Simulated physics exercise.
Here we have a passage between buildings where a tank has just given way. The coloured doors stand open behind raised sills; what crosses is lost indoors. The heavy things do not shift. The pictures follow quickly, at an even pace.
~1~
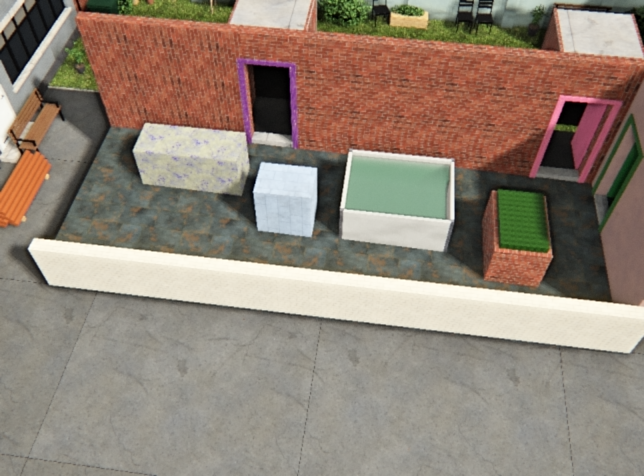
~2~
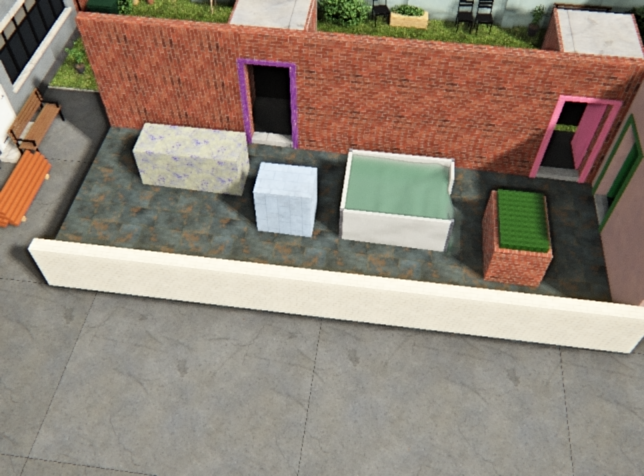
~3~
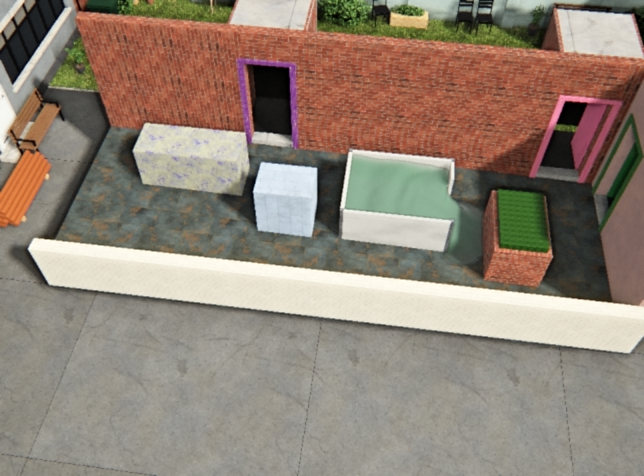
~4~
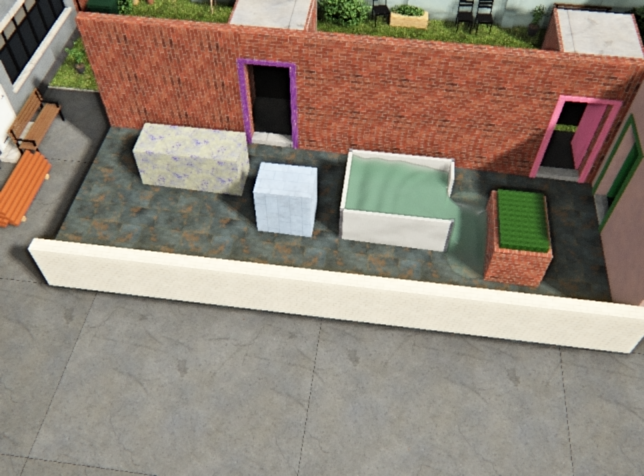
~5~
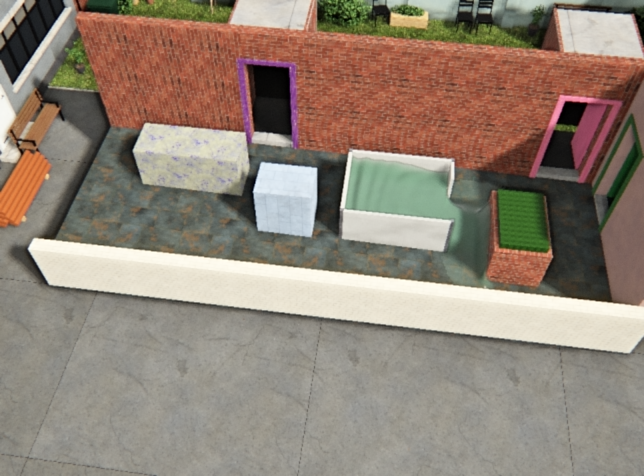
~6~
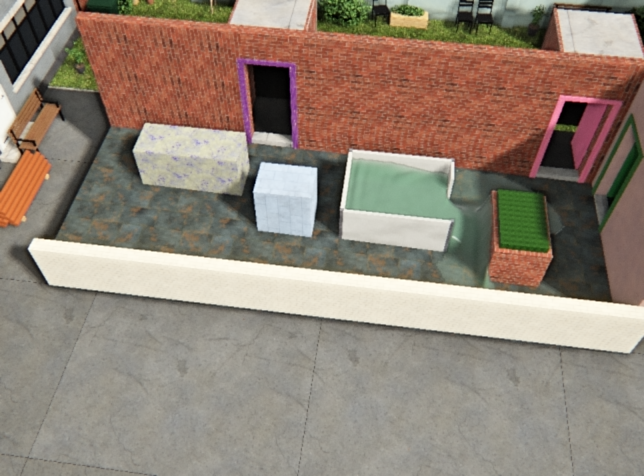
In a walled passage, green water pours from an open tank's right side toward a brick planter.
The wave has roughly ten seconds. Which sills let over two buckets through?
The pink door lets in a lot; the purple door admits no more than that; the green door lets in a lot.
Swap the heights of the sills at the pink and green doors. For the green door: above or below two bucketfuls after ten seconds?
One by one: Green door lets more in.
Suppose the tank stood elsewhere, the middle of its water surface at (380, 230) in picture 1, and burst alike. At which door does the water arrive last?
Last comes the purple-painted one.
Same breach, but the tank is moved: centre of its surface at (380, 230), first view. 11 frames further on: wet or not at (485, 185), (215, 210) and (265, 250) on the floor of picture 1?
One after the other: Awash, dry, clear.
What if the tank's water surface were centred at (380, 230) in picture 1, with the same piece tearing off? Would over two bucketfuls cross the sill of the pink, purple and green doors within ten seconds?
Pink is over; purple lets less in; green lets more in.
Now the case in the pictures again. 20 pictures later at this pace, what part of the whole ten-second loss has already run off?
Near 30 in a hundred.
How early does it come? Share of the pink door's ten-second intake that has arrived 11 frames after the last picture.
I make it 10 per cent.
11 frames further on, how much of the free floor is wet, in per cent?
I make it 40 per cent.
A moment on, water covers 25 % of the floor; the pink door under two buckets in, the purple door not reached, the green door under two buckets in.
Next, water covers 40 % of the floor; the pink door under two buckets in, the purple door not reached, the green door over two buckets in.
Then, water covers 65 % of the floor; the pink door over two buckets in, the purple door not reached, the green door far over two buckets in.
Later, water covers 85 % of the floor; the pink door over two buckets in, the purple door wet at the sill, nothing in, the green door far over two buckets in.
In the end, water covers 85 % of the floor; the pink door far over two buckets in, the purple door wet at the sill, nothing in, the green door far over two buckets in.
